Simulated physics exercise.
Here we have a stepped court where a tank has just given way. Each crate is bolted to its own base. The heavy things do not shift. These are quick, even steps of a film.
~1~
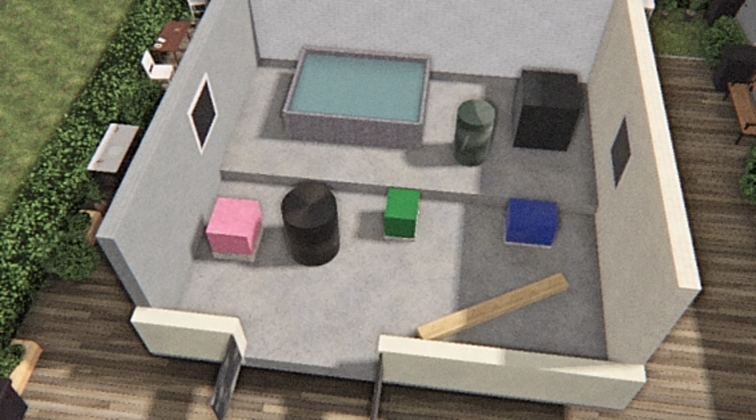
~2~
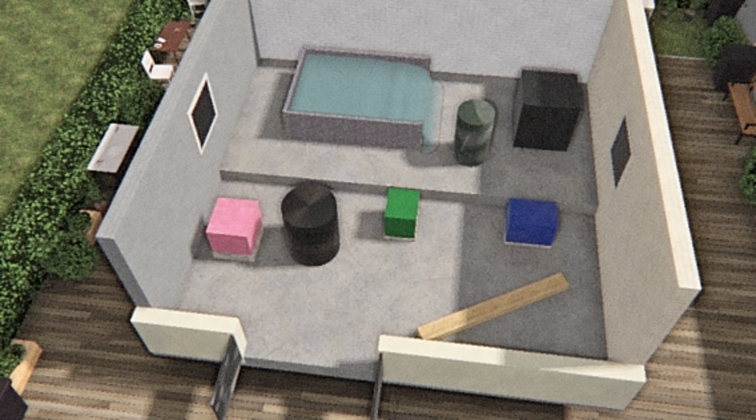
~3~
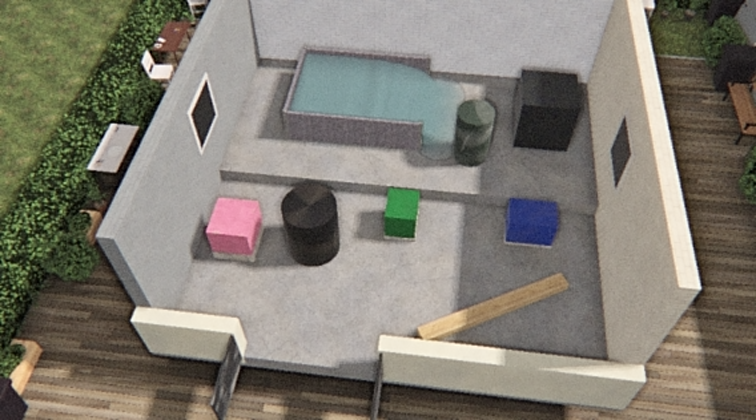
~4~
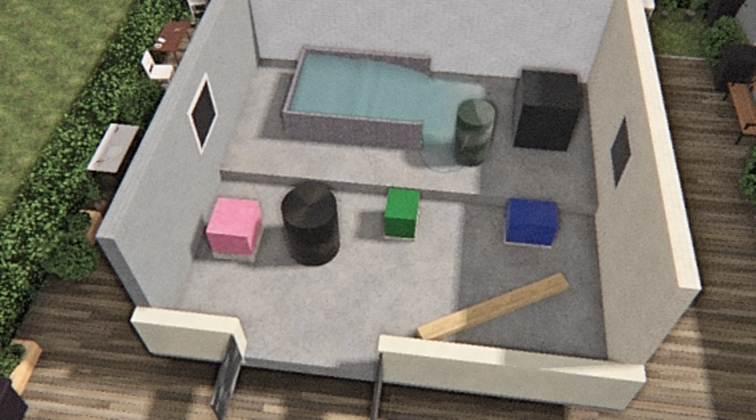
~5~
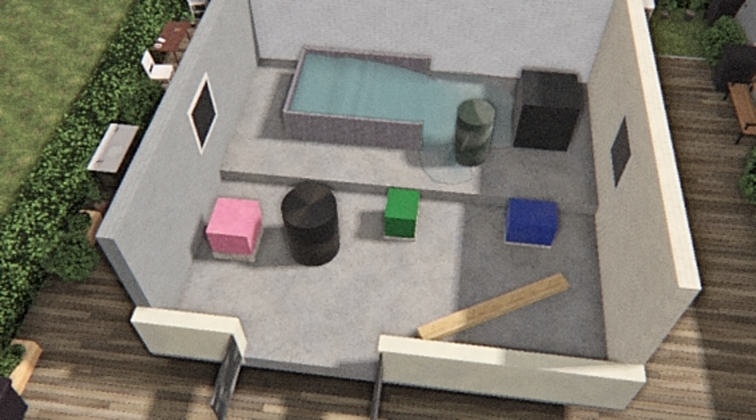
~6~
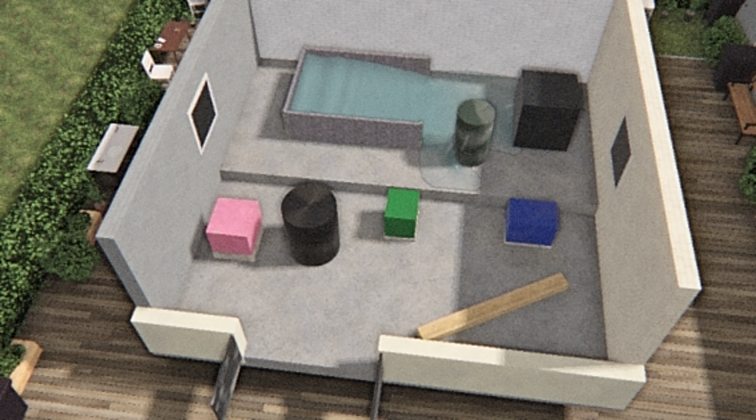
The clip opens on a stepped court with a full, still water tank on the upper level, among coloured blocks and dark cylinders. The tank's right side opens and water pours out to the right, then spreads thinly around the green cylinder, toward the black block and the step's edge.
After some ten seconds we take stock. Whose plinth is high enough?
One by one: The green crate is soaked; the blue crate is soaked; the pink crate keeps dry.
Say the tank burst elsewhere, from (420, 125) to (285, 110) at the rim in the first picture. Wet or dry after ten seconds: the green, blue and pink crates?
In short: The green one takes water, the blue one is topped, the pink one takes water.
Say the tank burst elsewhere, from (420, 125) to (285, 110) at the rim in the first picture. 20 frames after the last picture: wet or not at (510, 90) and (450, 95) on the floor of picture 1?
One after the other: No water, not flooded.
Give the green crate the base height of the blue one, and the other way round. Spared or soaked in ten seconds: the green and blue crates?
The green crate is wetted, the blue crate takes water.
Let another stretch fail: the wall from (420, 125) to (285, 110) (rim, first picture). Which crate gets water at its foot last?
That is the blue-painted one.
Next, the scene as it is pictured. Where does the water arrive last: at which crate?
It is the pink-painted one.
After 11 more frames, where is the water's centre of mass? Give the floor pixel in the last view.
Near (436, 119).
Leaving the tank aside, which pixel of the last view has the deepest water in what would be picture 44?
Around (442, 365).
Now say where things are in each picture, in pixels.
The water tank at (360, 87) is whole and still, in the first frame.
The front is at (429, 150), out from the gap at (422, 106), in the second frame.
The front is at (445, 156), out from the gap at (422, 108), in the third frame.
The front is at (454, 167), out from the gap at (422, 109), in the fourth frame.
The front is at (507, 93), out from the gap at (422, 109), in the fifth frame.
Water pours out at (422, 109) and has run to a hidden place, in the sixth frame.
A moment on, water covers 25 % of the floor; the green crate water round its plinth, the blue crate water round its plinth, the pink crate not reached.
Next, water covers 35 % of the floor; the green crate water round its plinth, the blue crate water round its plinth, the pink crate not reached.
Then, water covers 50 % of the floor; the green crate water round its plinth, the blue crate water round its plinth, the pink crate not reached.
Later, water covers 80 % of the floor; the green crate water round its plinth, the blue crate water round its plinth, the pink crate water round its plinth.
In the end, water covers 90 % of the floor; the green crate was topped, the blue crate was topped, the pink crate stayed above the water.
